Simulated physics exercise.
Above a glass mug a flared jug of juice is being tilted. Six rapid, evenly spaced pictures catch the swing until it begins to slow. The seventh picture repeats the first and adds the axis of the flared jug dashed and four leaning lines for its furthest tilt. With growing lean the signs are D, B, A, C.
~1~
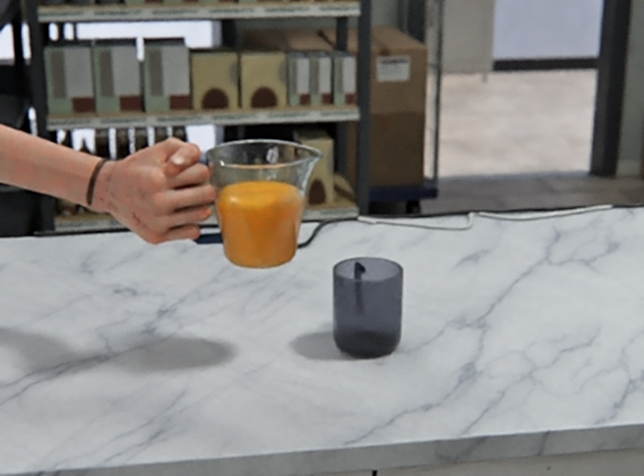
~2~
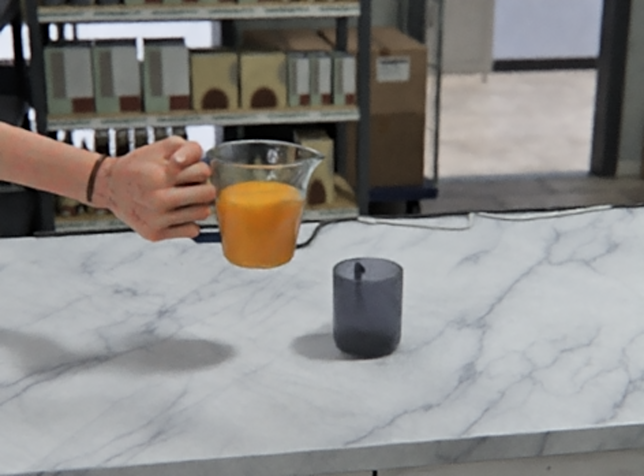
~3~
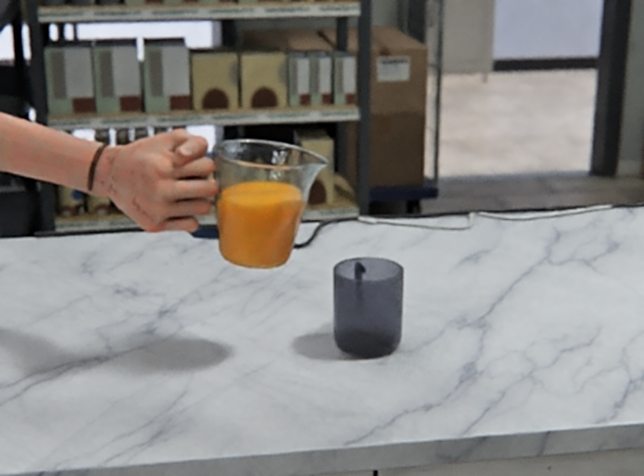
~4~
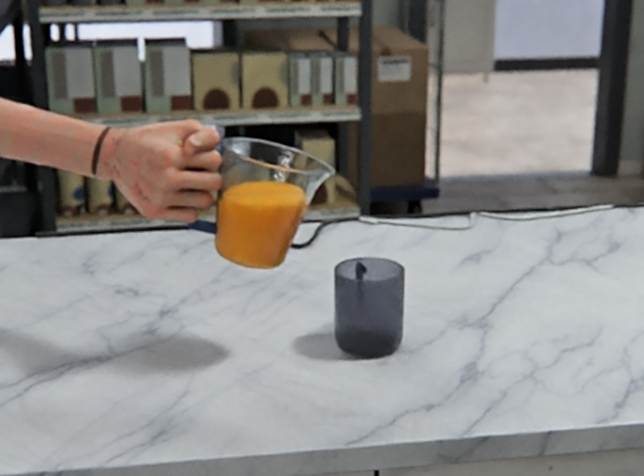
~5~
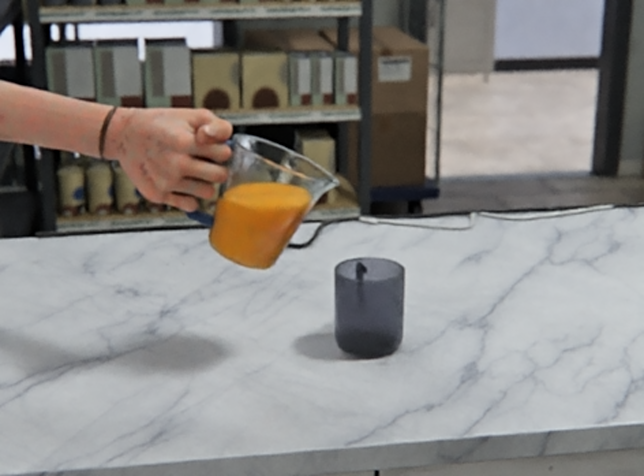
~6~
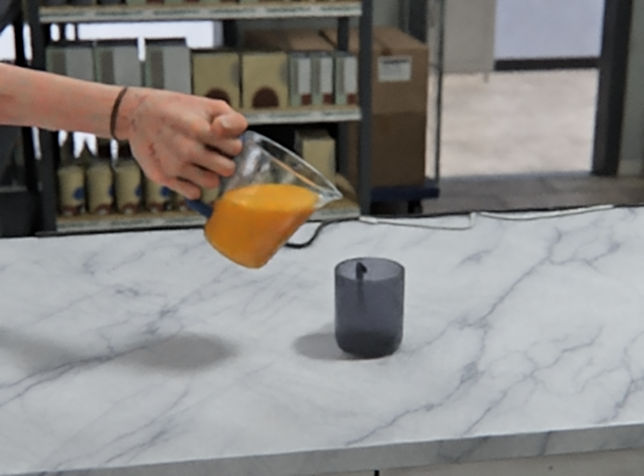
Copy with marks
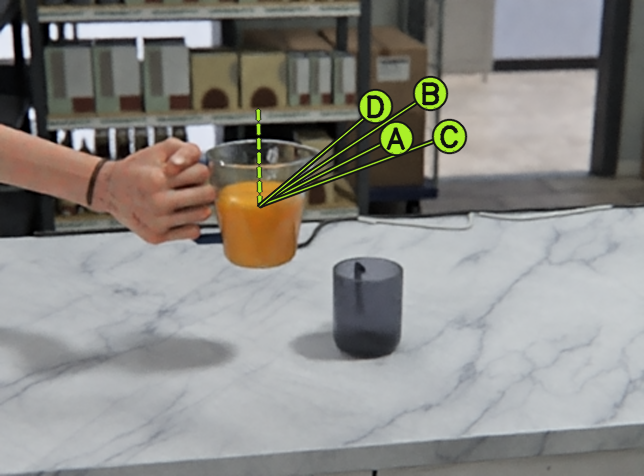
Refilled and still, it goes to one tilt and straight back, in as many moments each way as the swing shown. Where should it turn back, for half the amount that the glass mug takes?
A works best here.
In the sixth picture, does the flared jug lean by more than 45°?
No.
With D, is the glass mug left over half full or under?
Under.
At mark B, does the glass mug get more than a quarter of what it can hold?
Yes, clearly.
On the marked copy, A at (380, 144); B at (415, 102); C at (433, 141); D at (363, 118).
For mark A, the glass mug ends with about 51 % of what it can hold.
For mark B, the glass mug ends with about 34 % of what it can hold.
For mark C, the glass mug ends with about 69 % of what it can hold.
For mark D, the glass mug ends with about 18 % of what it can hold.
